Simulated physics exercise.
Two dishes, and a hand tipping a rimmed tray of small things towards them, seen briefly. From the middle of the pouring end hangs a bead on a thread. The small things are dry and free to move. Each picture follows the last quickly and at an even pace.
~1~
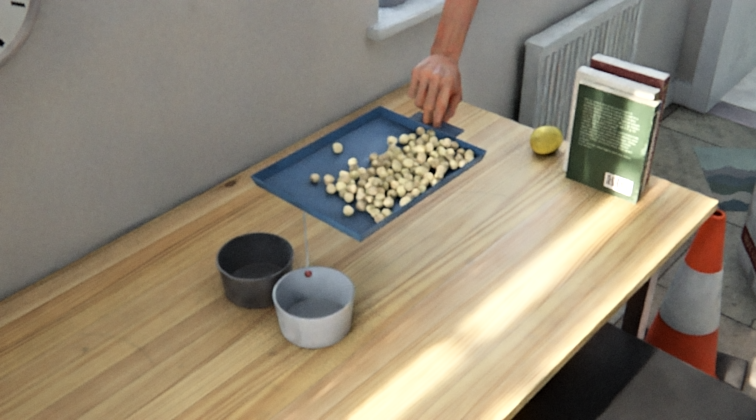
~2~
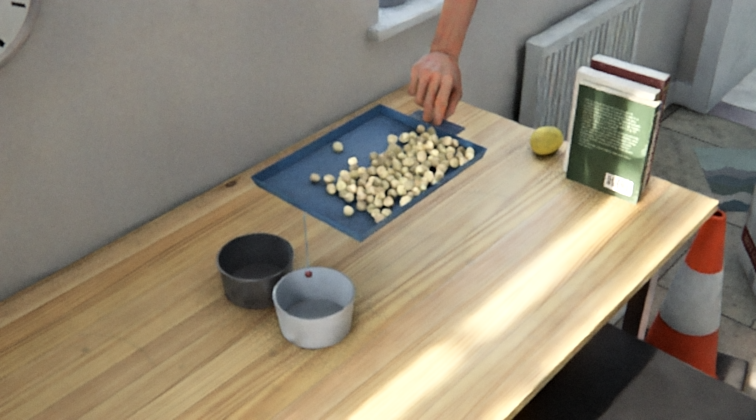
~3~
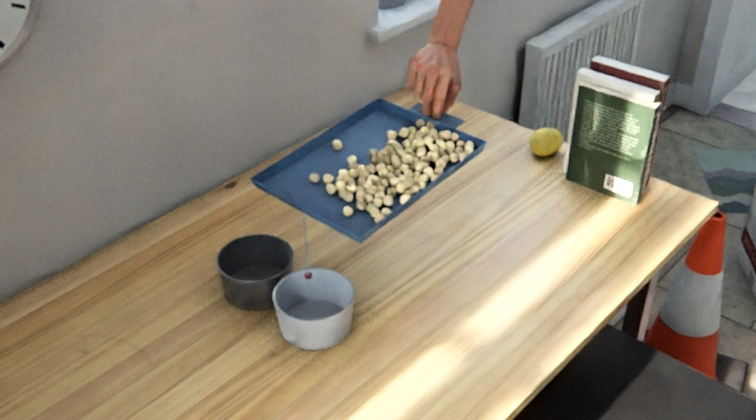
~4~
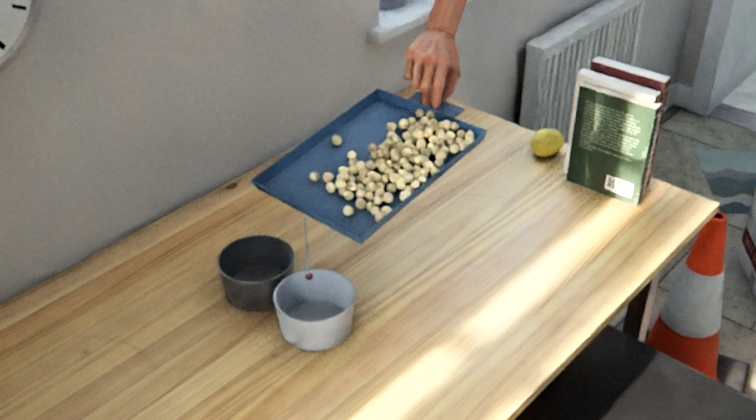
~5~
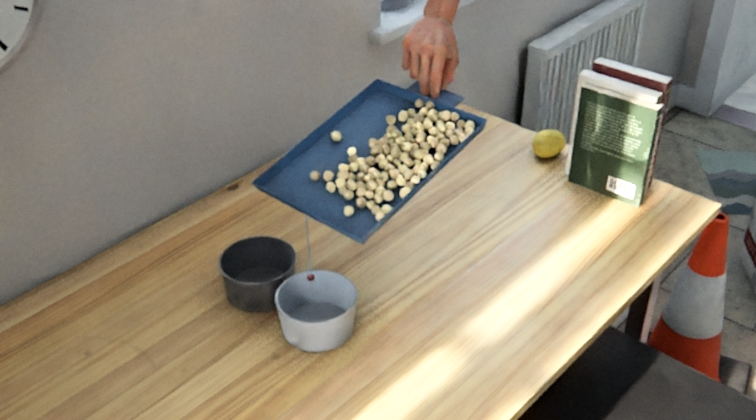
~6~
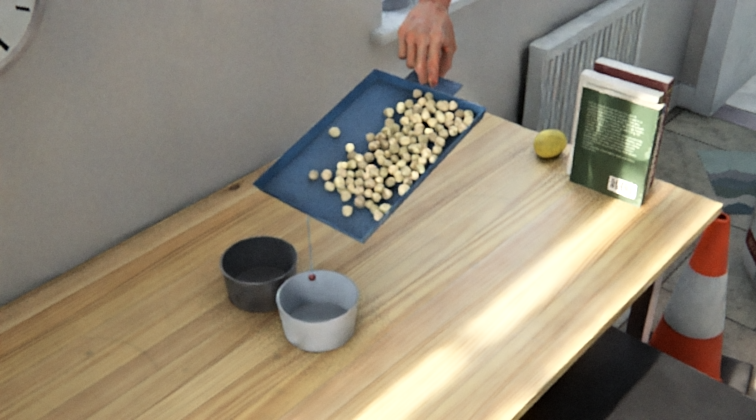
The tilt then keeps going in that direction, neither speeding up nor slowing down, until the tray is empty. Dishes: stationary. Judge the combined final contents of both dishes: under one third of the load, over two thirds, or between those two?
The dishes will end up with a third to two thirds of the load.
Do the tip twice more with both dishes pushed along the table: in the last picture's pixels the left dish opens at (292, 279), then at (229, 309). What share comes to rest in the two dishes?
Trial 1 50%, trial 2 20%.
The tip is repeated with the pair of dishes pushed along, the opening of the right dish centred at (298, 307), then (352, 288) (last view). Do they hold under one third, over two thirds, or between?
Try 1 - beyond two thirds; try 2 - under a third.
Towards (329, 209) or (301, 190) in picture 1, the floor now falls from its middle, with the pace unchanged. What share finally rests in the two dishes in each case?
For the first aim it is 30 in a hundred, for the second 80 in a hundred.
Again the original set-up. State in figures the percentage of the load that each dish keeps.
Left dish around 20, right dish around 20, both in a hundred.
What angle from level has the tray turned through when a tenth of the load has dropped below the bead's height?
I'd say it is tilted about 70°.
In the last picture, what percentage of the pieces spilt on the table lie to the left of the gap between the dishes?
80 per cent, about.
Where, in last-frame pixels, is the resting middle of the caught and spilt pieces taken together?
The centre comes to rest close to (283, 322).
Shortly afterwards, tray tipped steeply; the bulk on the tray; only a few in the right dish; only a few in the left dish; only a few outside both; a little in the air.
Next, tray tipped past a quarter turn; a little on the tray; near a quarter in the right dish; near a quarter in the left dish; near a third outside both; near a quarter in the air.
Some moments later, tray tipped past a quarter turn; near a quarter in the right dish; near a quarter in the left dish; near half outside both.
In the end, tray tipped past a quarter turn; near a quarter in the right dish; near a quarter in the left dish; near half outside both.
